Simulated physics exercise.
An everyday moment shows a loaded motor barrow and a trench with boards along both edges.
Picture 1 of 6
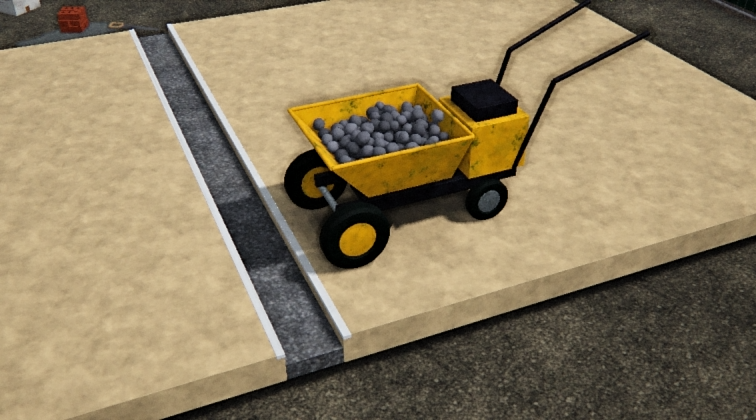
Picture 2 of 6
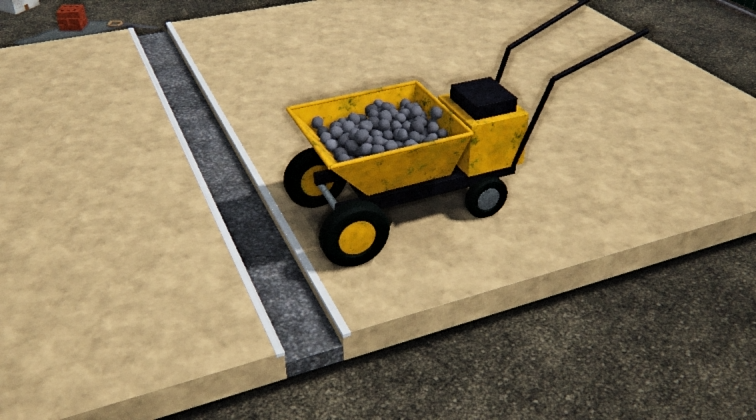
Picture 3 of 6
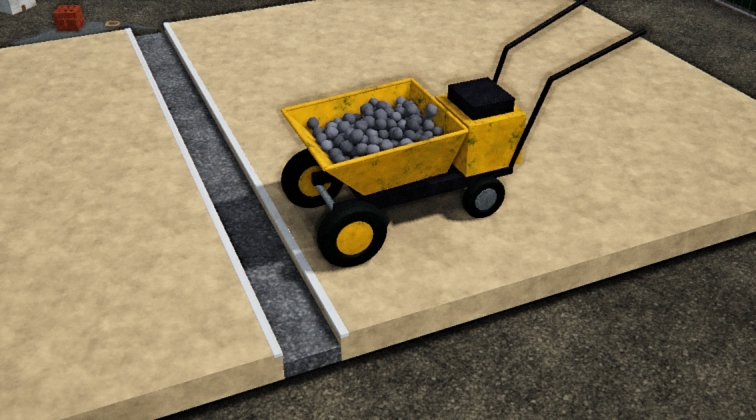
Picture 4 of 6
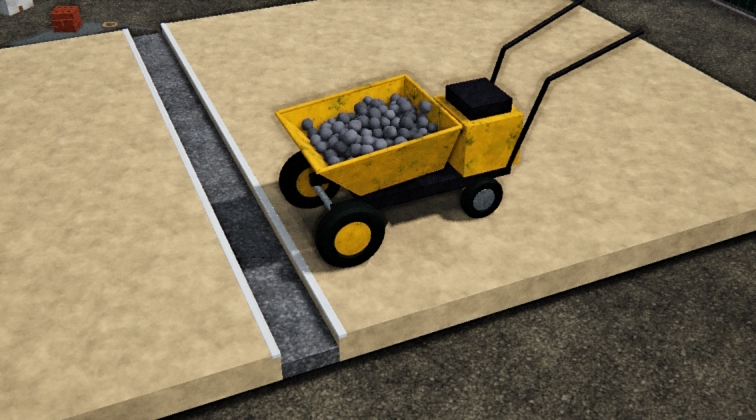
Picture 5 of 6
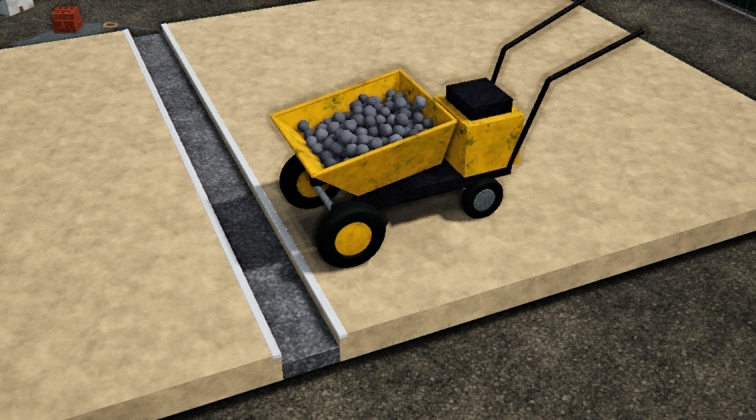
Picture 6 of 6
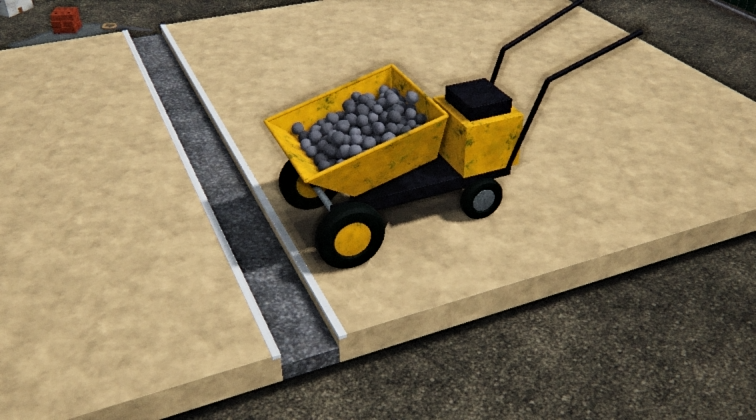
A yellow motor barrow with black handles and black tyres stands on a pale tan slab, seen from above and to one side outdoors. Its skip holds grey round cobbles, and to its left a narrow, dark grey trench edged with pale boards crosses the slab. The skip starts level, then slowly tilts forward to the left, its rear rising and the cobbles leaning with it, as the view shifts very slightly.
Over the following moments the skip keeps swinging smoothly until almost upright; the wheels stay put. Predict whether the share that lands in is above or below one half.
Minority in.
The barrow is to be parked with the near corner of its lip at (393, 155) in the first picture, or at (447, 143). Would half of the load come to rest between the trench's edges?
To start, the greater share; after that, the lesser share.
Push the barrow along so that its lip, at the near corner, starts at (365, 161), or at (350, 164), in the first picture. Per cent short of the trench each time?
About 0 per cent first, about 0 per cent second.
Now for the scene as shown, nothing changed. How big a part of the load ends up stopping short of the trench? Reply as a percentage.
My estimate is around 0 percent.
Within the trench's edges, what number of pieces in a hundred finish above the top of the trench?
Estimate: Near 10 per cent.
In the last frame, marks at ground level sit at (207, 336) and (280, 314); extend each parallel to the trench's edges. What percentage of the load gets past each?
Roughly 40 and 90 %.
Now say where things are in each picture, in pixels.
In the first frame, lip of the skip (332, 169), level; top of the load (394, 125), round cobbles; first edge of the trench (328, 301); far edge (264, 319), the trench under half as wide as the skip, and shallow for its width.
In the second frame, lip of the skip (330, 167), level; top of the load (397, 126).
In the third frame, lip of the skip (325, 169), tipped barely; top of the load (392, 124).
In the fourth frame, lip of the skip (318, 172), tipped barely; top of the load (385, 123).
In the fifth frame, lip of the skip (313, 176), tipped a little; top of the load (392, 121).
In the sixth frame, lip of the skip (306, 181), tipped a little; top of the load (385, 118); first edge of the trench (323, 301); far edge (260, 320).
Just after the last frame, skip tipped well over; every one in the skip.
A moment on, skip tipped steeply; the larger part in the skip; just a few in or heaped over the trench; about a tenth beyond it; about a tenth falling.
Further on, skip tipped right over; just a few in the skip; about a tenth in or heaped over the trench; the larger part beyond it.
When it is over, skip tipped right over; roughly a quarter in or heaped over the trench; the larger part beyond it.
